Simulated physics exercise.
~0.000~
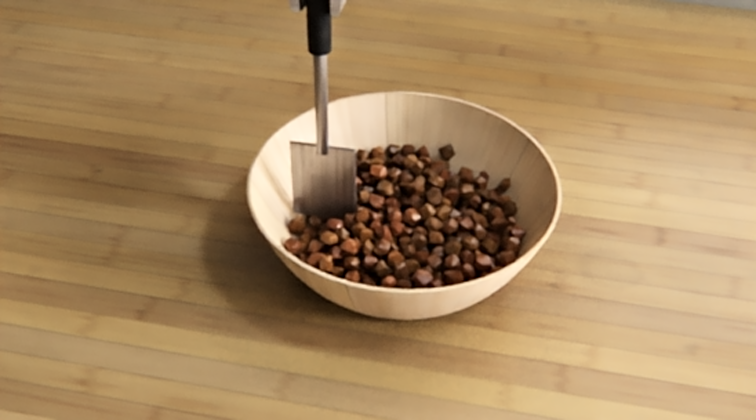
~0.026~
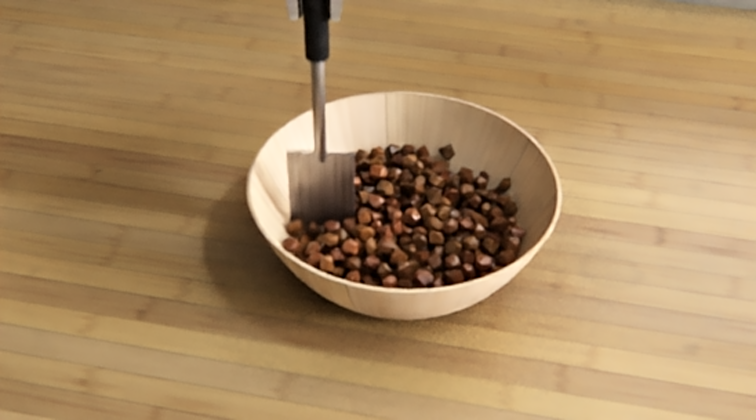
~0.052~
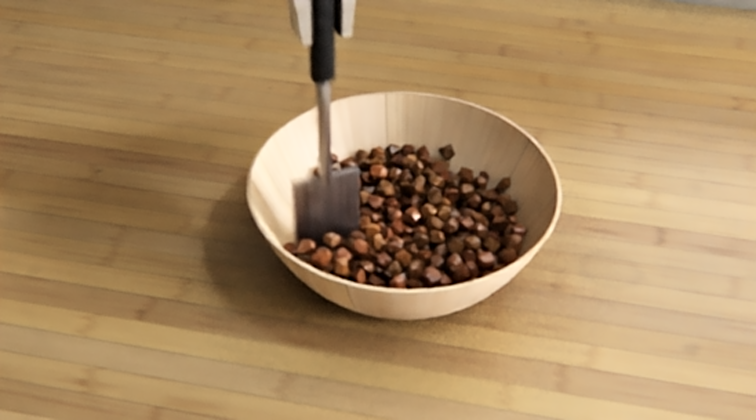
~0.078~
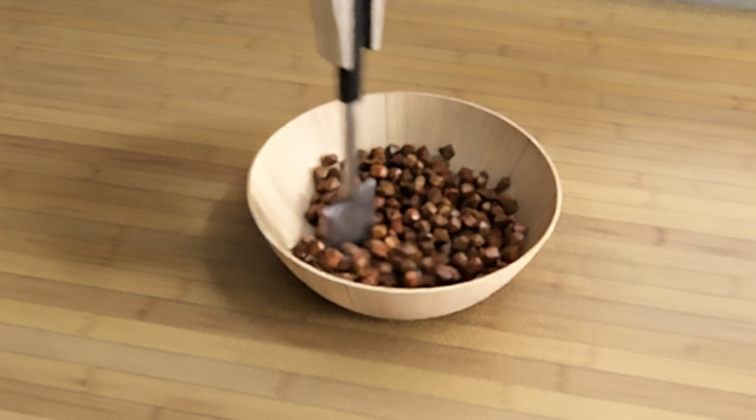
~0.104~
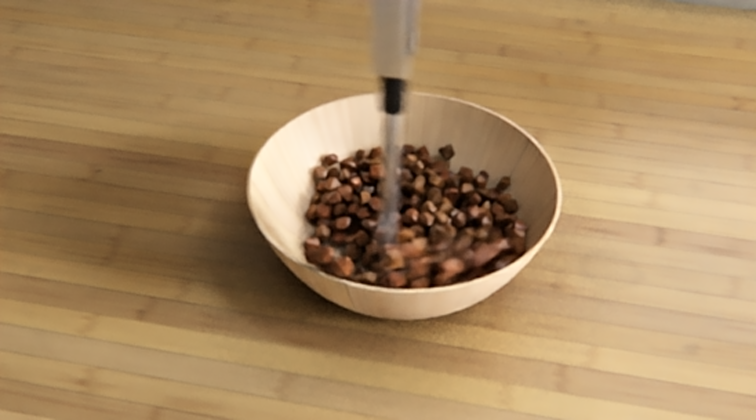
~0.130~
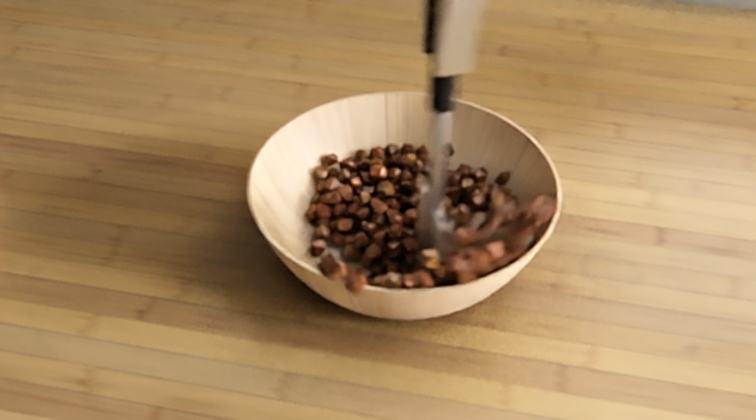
A wooden tabletop with pale and tan strips is seen from above at an angle by a still camera. A light wooden bowl sits near the centre, holding a heap of reddish-brown nut-like pieces, with a grey, black-handled spatula held upright by a partly visible robot hand at its left side. The spatula dips into the pieces and sweeps around the near side towards the right, turning and pushing some up the bowl's right wall.
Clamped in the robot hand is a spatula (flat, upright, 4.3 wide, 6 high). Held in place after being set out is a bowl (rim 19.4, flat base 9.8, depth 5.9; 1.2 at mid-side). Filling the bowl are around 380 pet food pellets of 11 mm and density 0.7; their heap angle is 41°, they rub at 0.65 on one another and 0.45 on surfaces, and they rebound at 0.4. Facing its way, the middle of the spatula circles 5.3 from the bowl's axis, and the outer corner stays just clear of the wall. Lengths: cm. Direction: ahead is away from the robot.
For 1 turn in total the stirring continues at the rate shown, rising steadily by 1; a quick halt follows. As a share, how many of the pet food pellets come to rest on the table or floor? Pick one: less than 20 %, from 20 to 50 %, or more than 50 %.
From 20 to 50 %.
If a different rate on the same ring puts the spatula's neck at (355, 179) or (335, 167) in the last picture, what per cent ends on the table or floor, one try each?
About 15 and 10 per cent.
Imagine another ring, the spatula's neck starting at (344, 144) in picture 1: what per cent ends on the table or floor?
25 %.
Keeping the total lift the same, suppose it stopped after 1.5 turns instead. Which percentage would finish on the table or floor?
Close to 40 in a hundred.
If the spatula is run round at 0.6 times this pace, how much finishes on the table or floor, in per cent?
I'd put it near 20 %.
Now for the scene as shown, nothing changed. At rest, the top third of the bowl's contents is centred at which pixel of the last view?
Close to (356, 239).
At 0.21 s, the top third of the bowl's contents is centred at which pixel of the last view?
Around (483, 161).
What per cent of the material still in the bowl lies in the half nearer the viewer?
Around 55 per cent of what the bowl keeps.
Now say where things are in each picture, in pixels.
In the first frame, spatula neck at (322, 126), 0° round; upper third of the load around (410, 222), from x 295 to 520, top at y 150; 383 in the bowl.
In the second frame, spatula neck at (320, 134), 9° round; upper third of the load around (410, 222), from x 290 to 520, top at y 150.
In the third frame, spatula neck at (325, 155), 35° round; upper third of the load around (409, 236), from x 290 to 520, top at y 150.
In the fourth frame, spatula neck at (350, 176), 63° round; upper third of the load around (412, 248), from x 300 to 520, top at y 150.
In the fifth frame, spatula neck at (391, 188), 91° round; upper third of the load around (434, 251), from x 310 to 520, top at y 150.
In the sixth frame, spatula neck at (436, 186), 119° round; upper third of the load around (470, 236), from x 315 to 545, top at y 150; 380 in the bowl, 3 in flight or on the tool.
After 0.21 s, 207° round, highest piece 15 above the table; 336 in the bowl, 47 in flight or on the tool.
After 0.29 s, 294° round, highest piece 15 above the table; 301 in the bowl, 19 on the table or floor, 63 in flight or on the tool.
After 0.53 s, 0° round, highest piece 5 above the table; 263 in the bowl, 120 on the table or floor.
After 1.23 s, 0° round, highest piece 4 above the table; 263 in the bowl, 120 on the table or floor.
At rest, 263 in the bowl, 120 on the table or floor. That is 31 % on the table or floor.
